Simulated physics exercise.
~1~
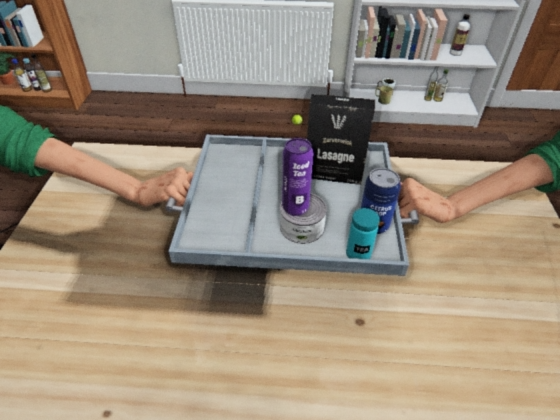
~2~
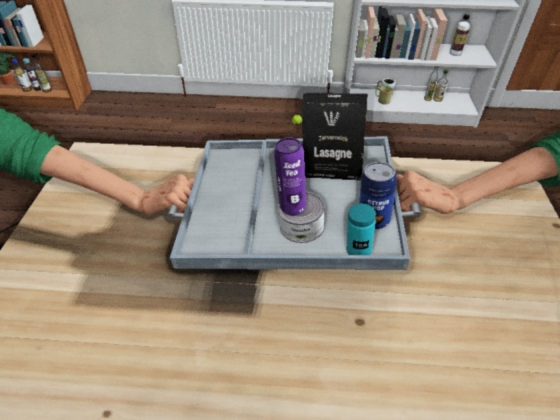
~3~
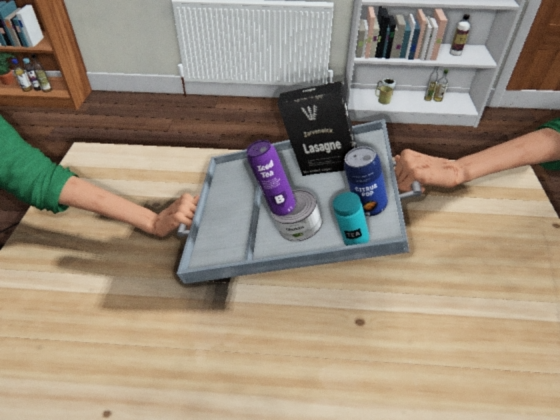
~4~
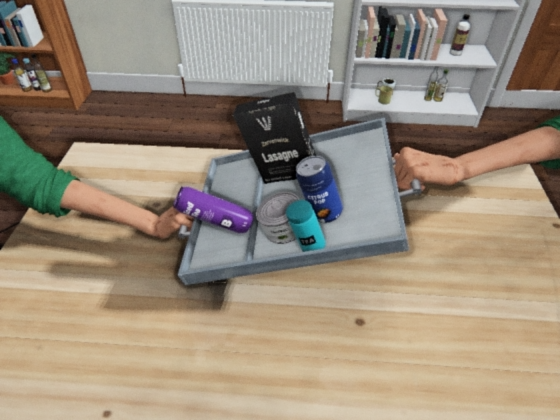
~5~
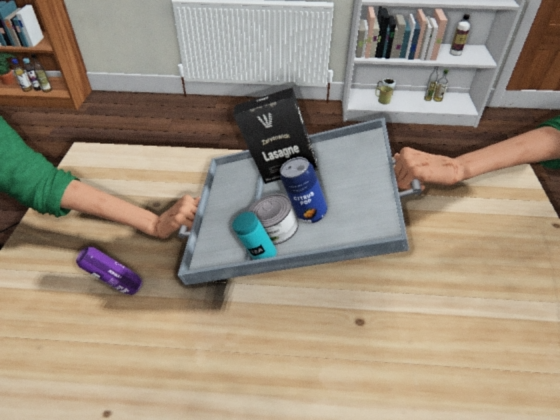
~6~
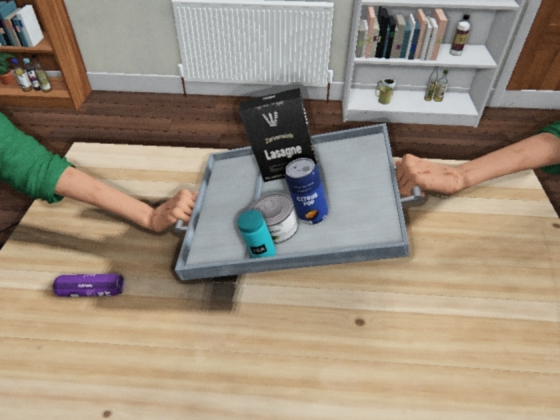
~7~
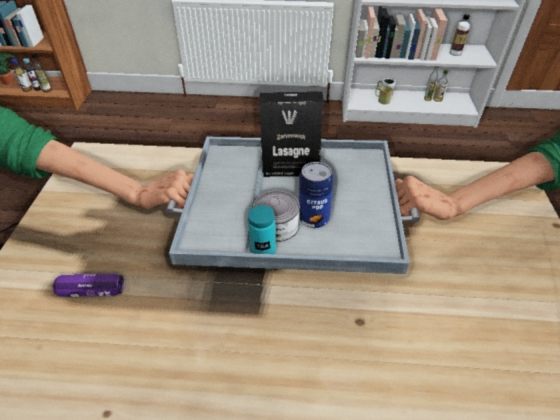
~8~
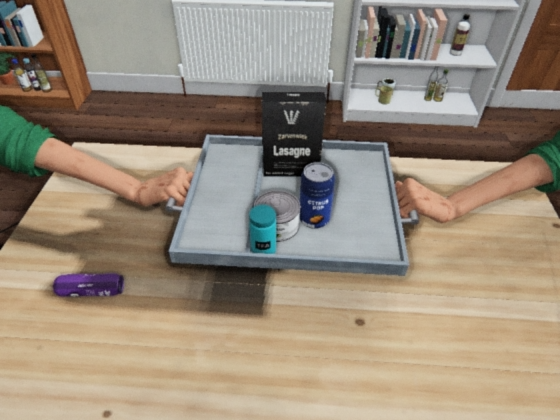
The footage shows two hands tilting a serving tray left edge down, so a purple can topples off onto the table while a blue can, white tub, turquoise shaker and black packet shift left. The tray is levelled with those four still upright on it, the purple can lying beside it.
